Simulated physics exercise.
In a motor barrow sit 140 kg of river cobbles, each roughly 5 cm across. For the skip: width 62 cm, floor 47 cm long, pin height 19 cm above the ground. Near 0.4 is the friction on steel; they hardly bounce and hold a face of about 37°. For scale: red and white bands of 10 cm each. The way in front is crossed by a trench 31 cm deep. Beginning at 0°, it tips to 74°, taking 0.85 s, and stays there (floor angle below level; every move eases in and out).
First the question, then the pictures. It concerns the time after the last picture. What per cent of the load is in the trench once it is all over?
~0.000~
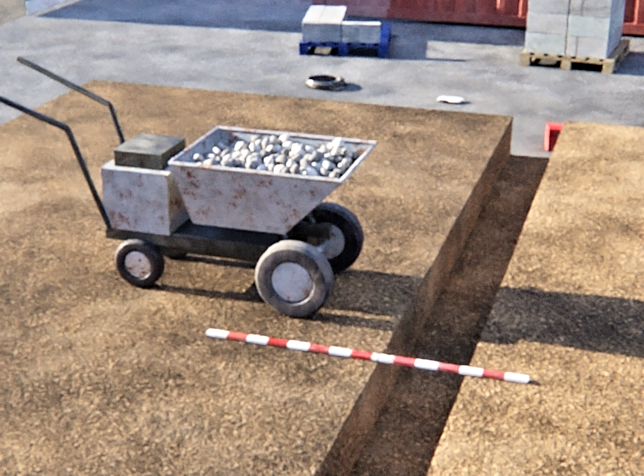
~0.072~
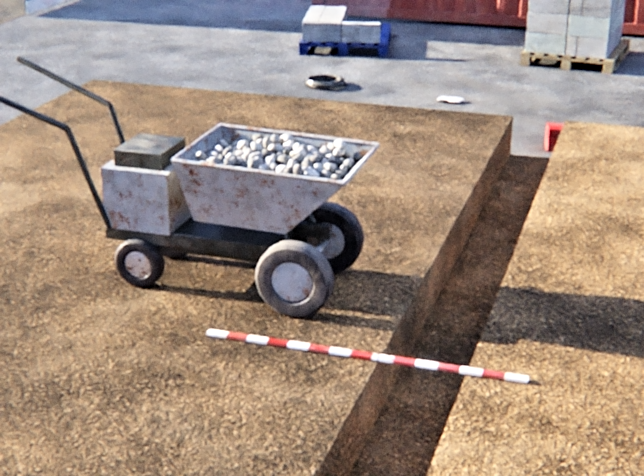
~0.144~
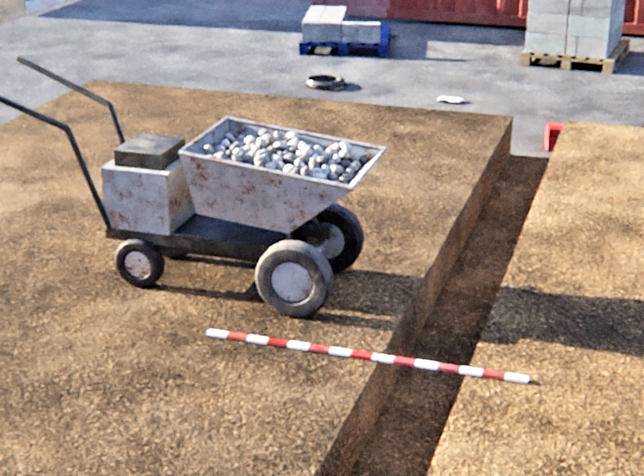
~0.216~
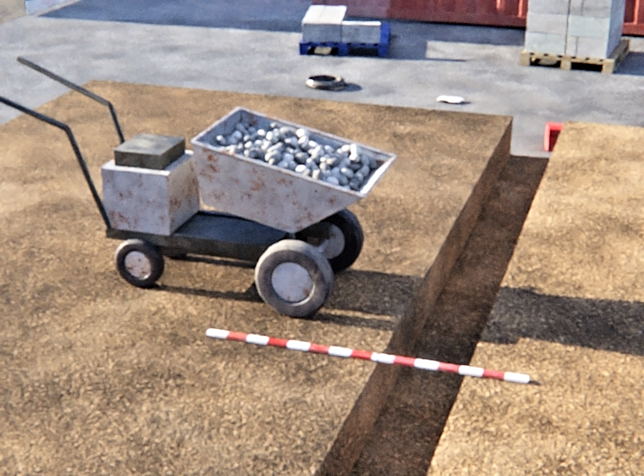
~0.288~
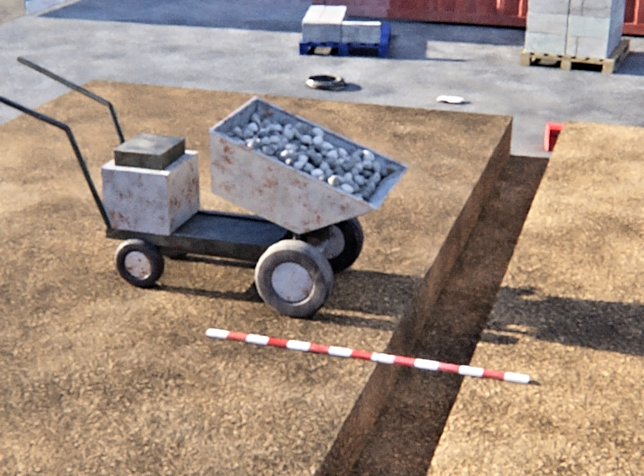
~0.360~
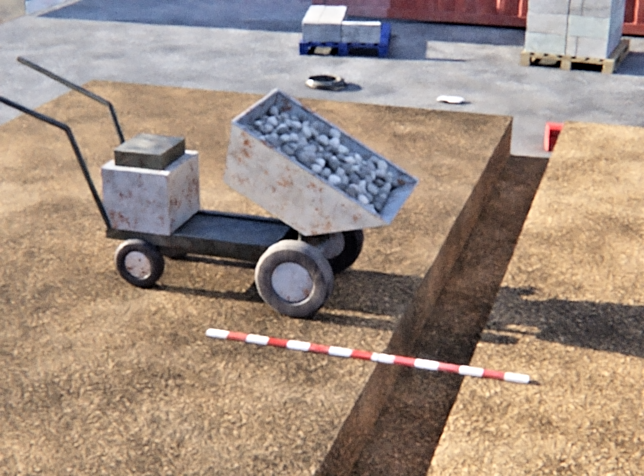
89 %.
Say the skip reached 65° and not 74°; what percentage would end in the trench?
It would be close to 85 percent.
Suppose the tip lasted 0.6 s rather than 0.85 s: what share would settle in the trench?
I'd put it at some 80 in a hundred.
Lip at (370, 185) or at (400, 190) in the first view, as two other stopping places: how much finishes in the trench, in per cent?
Roughly 50 in a hundred, then 25 in a hundred.
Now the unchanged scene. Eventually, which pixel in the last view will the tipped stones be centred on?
In the last view, about (458, 351).
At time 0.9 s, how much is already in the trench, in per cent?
Something like 45 in a hundred.
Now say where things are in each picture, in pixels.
The first picture shows lip at (342, 182), floor tilted 0°, highest stones at (286, 147).
The second picture shows lip at (345, 183), floor tilted 2°, highest stones at (280, 146); the stones move at 0.3 m/s on average.
The third picture shows lip at (353, 188), floor tilted 6°, highest stones at (265, 141); the stones move at 0.6 m/s on average.
The fourth picture shows lip at (364, 197), floor tilted 12°, highest stones at (256, 135); the stones move at 0.8 m/s on average.
In the fifth picture, the skip is at 20°, its lip at (377, 209); the top of the load is at (259, 126); the stones move at 1.0 m/s on average.
In the sixth picture, the skip is at 29°, its lip at (389, 224); the top of the load is at (274, 119); the stones move at 1.1 m/s on average.
After 0.6 s the floor is at 63°; 100 % in the skip; the foremost stones are at (425, 262).
After 0.9 s the floor is at 74°; 53 % in the skip, 45 % in the trench, 2 % past the trench; the foremost stones are at (504, 310).
After 1.3 s the floor is at 74°; 10 % in the skip, 79 % in the trench, 11 % past the trench; the foremost stones are at (615, 324).
After 3.2 s the floor is at 74°; 0 % in the skip, 89 % in the trench, 11 % past the trench; the foremost stones are past the picture's edge.
